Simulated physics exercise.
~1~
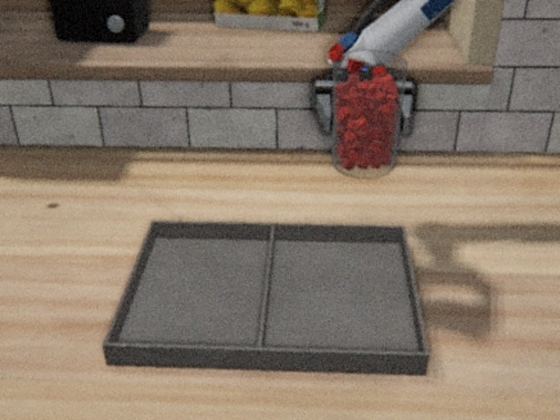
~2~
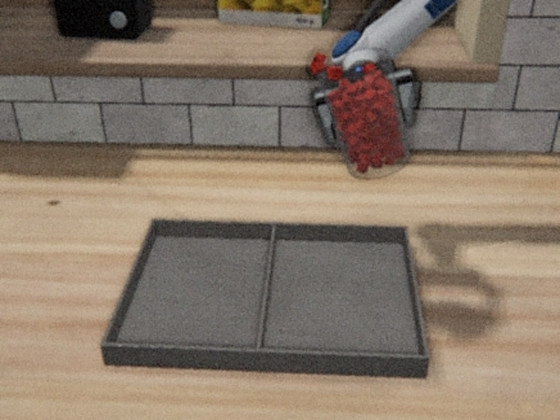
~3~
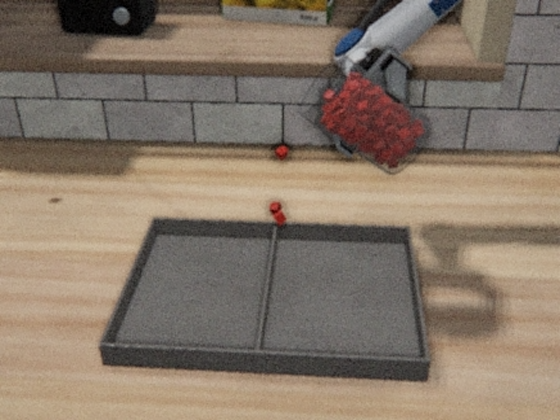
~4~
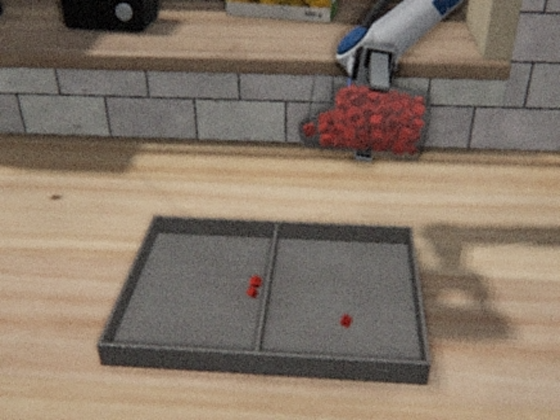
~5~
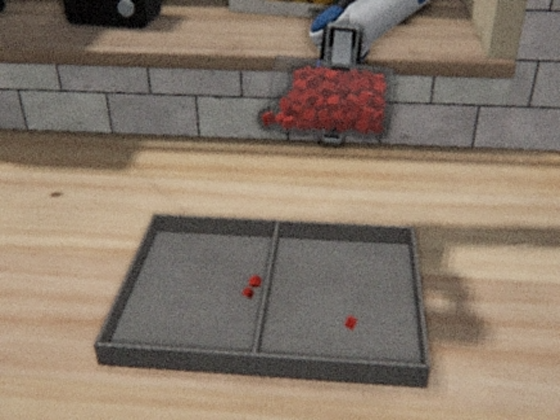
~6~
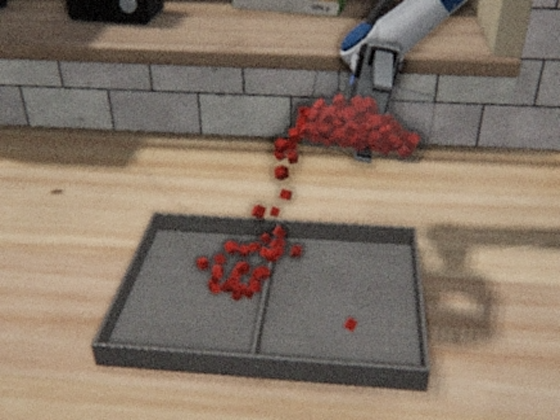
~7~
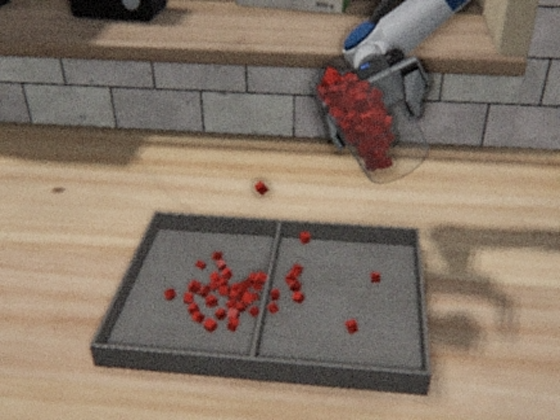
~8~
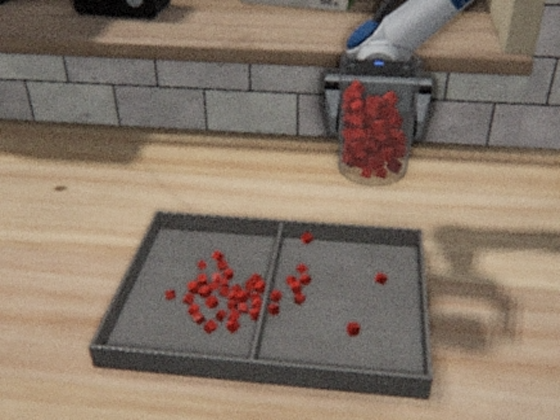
Robot arm tipping a clear cup of red cubes over a divided grey tray, spilling some into both sections, then righting it.
